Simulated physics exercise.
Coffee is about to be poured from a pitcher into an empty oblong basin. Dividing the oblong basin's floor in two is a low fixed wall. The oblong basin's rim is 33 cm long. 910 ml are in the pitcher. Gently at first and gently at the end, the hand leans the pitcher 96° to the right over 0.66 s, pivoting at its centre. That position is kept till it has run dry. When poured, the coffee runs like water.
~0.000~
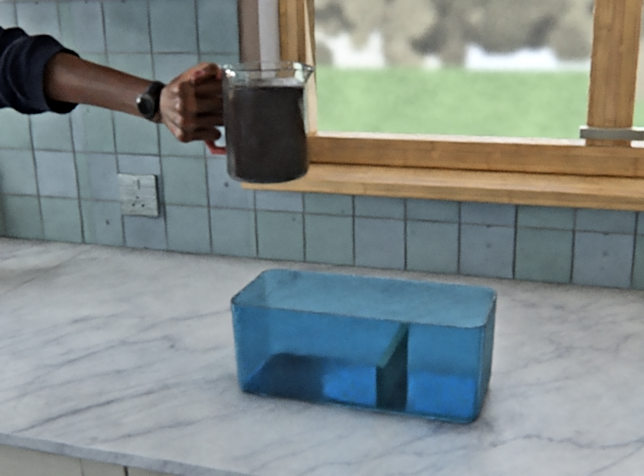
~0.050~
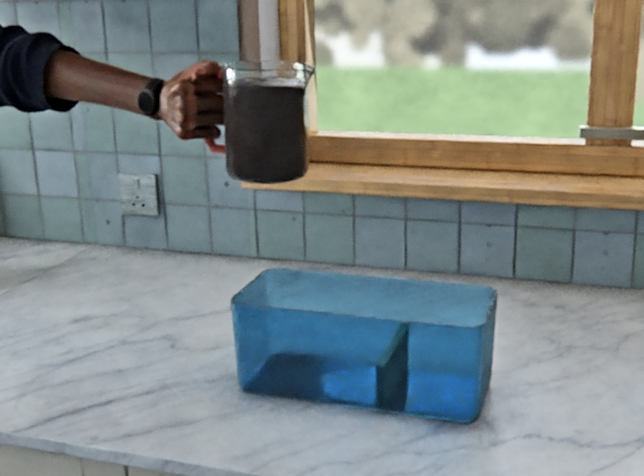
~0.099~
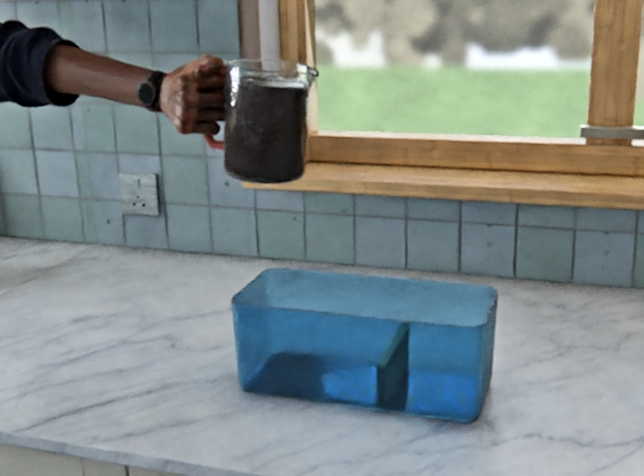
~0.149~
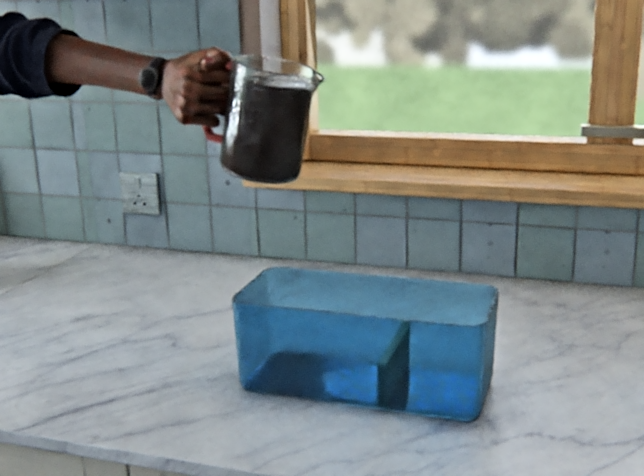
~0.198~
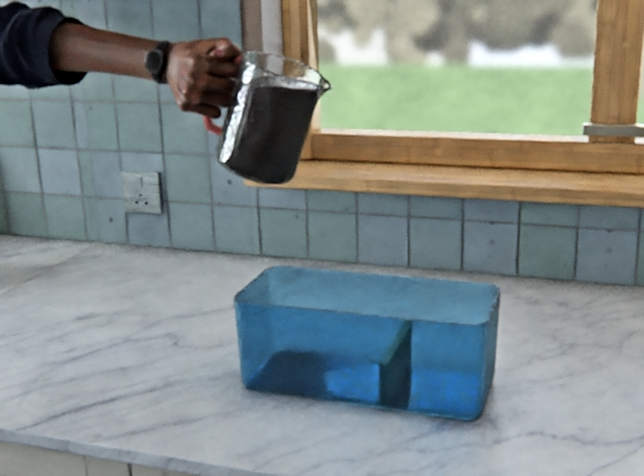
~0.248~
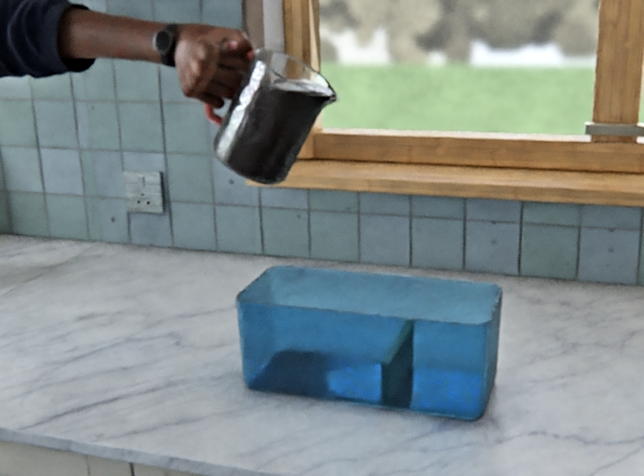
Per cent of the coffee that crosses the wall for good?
80 per cent.
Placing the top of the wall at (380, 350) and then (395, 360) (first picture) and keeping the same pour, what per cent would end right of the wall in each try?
One try each: Around 90 percent and then around 65 percent.
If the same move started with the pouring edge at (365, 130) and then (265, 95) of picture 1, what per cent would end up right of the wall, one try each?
85 then 5 %.
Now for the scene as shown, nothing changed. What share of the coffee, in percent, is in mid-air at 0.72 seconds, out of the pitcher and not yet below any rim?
Close to 30 per cent.
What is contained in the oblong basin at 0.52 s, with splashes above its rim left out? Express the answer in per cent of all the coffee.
Estimate - around 3 in a hundred parts.
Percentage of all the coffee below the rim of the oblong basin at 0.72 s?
36 per cent or thereabouts.
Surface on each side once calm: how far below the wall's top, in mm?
The left comes to roughly 52 mm and the right to roughly 12 mm.
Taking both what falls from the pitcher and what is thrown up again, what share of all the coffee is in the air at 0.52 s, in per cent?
Estimate: Some 24 % of the total.
Then, 0.52 s in, the tilt is 86° and 72 per cent is still to pour, 1 is left of the wall and 2 right of it.
Then, 0.72 s in, the tilt is 96° and 34 per cent is still to pour, 4 is left of the wall and 33 right of it.
Then, 0.93 s in, the tilt is 96° and 13 per cent is still to pour, 5 is left of the wall and 69 right of it.
Then, 1.16 s in, the tilt is 96° and 5 per cent is still to pour, 10 is left of the wall and 79 right of it.
Finally, 18 per cent lies left of the wall, 80 right of it and 2 outside.
